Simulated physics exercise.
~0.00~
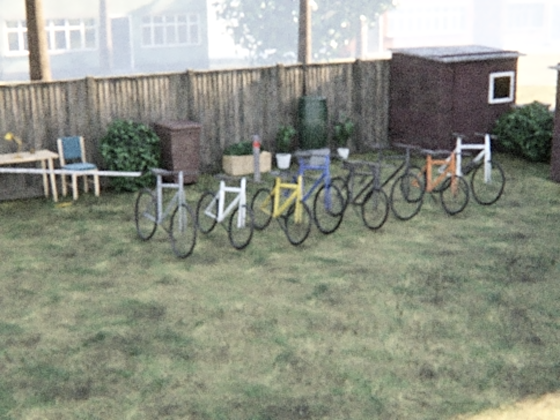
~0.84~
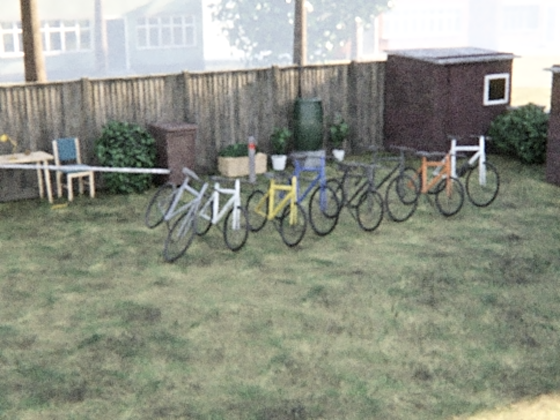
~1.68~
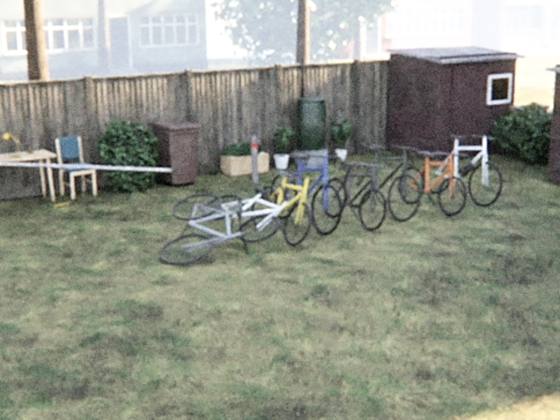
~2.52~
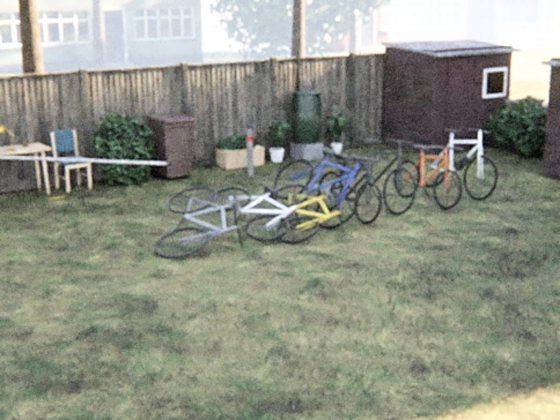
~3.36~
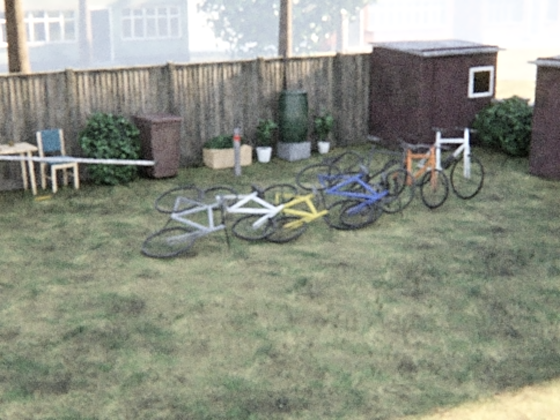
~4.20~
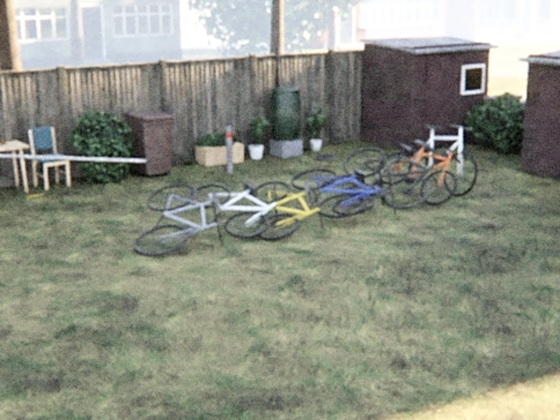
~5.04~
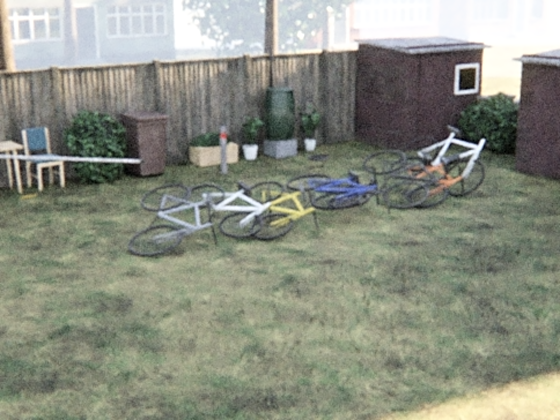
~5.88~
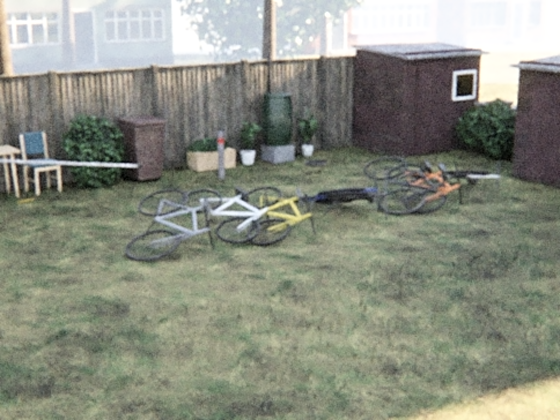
A row of parked bicycles topples one after another from left to right until all lie down.
